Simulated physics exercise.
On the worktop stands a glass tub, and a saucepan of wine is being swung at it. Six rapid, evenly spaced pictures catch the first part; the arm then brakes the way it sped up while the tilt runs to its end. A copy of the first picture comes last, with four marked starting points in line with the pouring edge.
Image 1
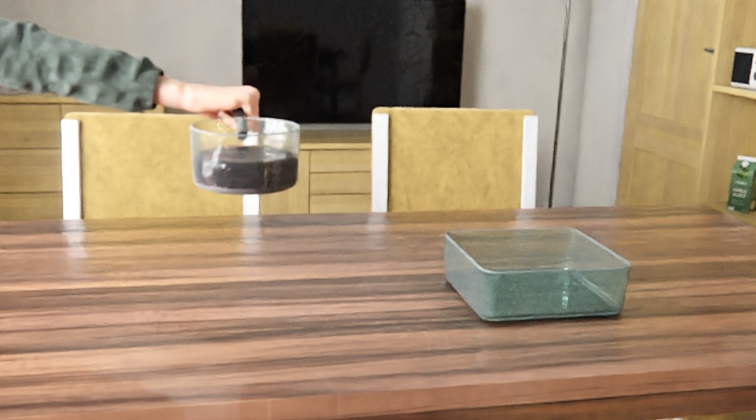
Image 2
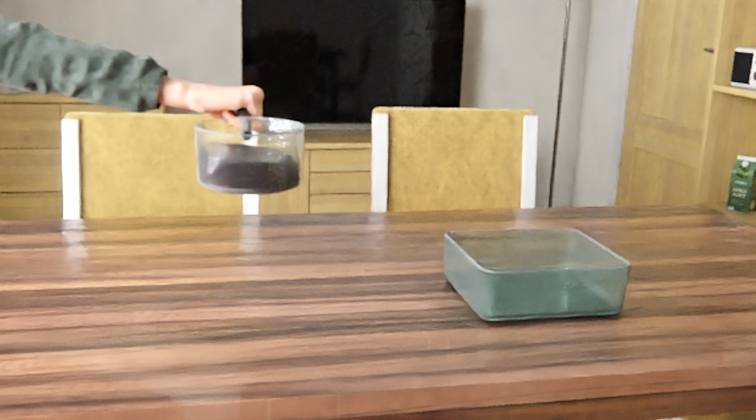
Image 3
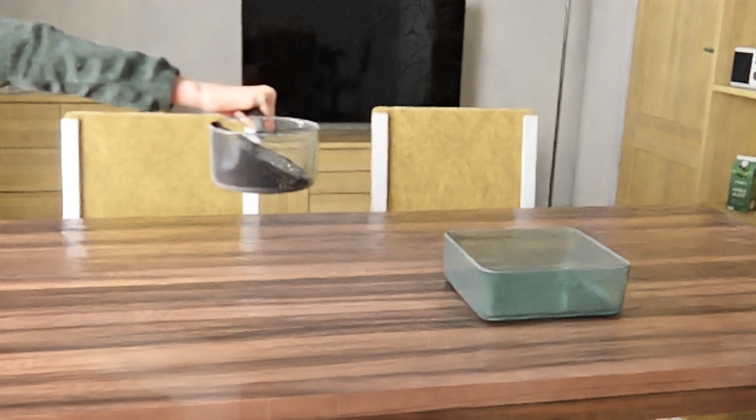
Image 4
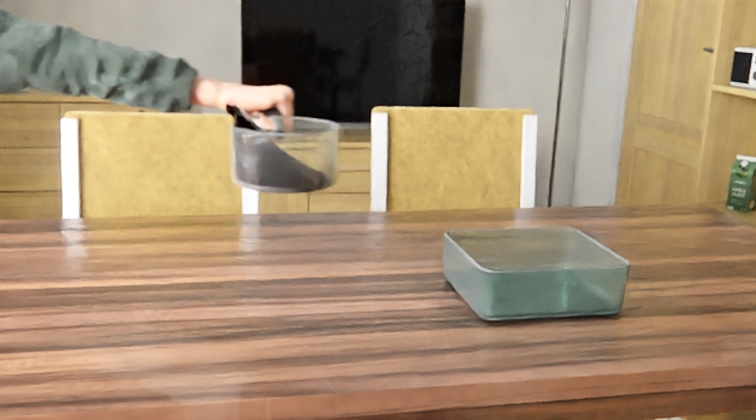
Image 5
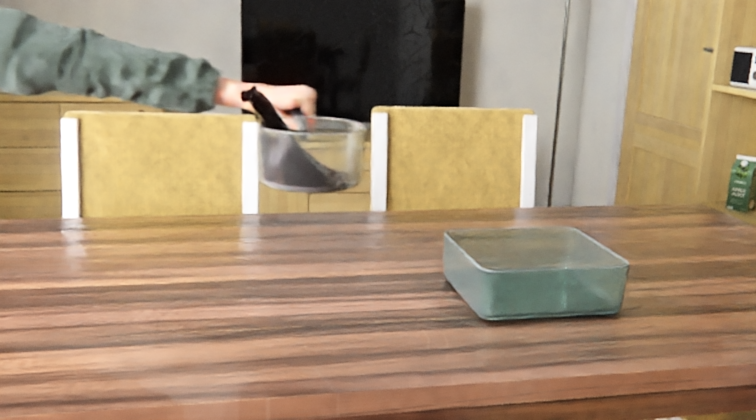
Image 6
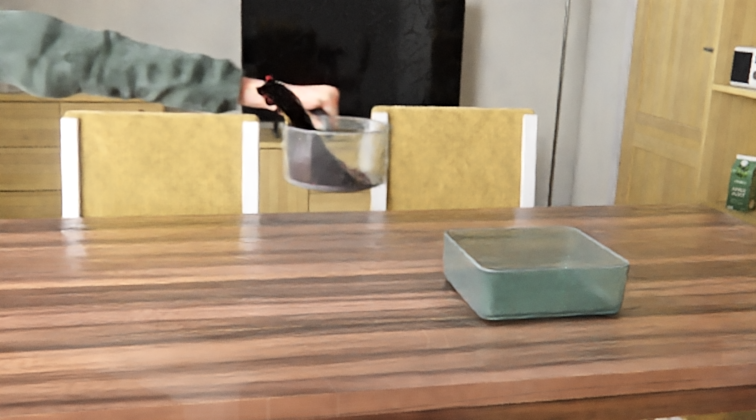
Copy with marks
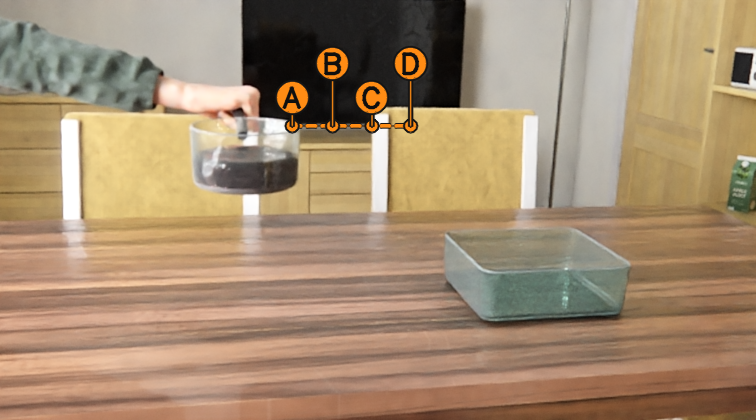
On a wooden table with a glass tub on it, a hand swung a clear saucepan of wine rightward, and the dark liquid surged up the left side and rose over the rim.
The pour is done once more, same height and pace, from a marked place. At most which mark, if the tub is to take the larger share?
Use dot B.
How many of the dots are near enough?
Three.
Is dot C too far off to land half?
No.
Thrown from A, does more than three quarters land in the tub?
No.
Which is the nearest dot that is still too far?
Here it is dot A.
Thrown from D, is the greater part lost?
No.
On the marked copy, A at (292, 125); B at (332, 125); C at (371, 125); D at (410, 125).
With A, about 30 % lands in the tub, 67 % falls short and 3 % goes beside or beyond.
With B, about 80 % lands in the tub, 15 % falls short and 5 % goes beside or beyond.
With C, about 84 % lands in the tub, 8 % falls short and 8 % goes beside or beyond.
With D, about 79 % lands in the tub, 6 % falls short and 15 % goes beside or beyond.
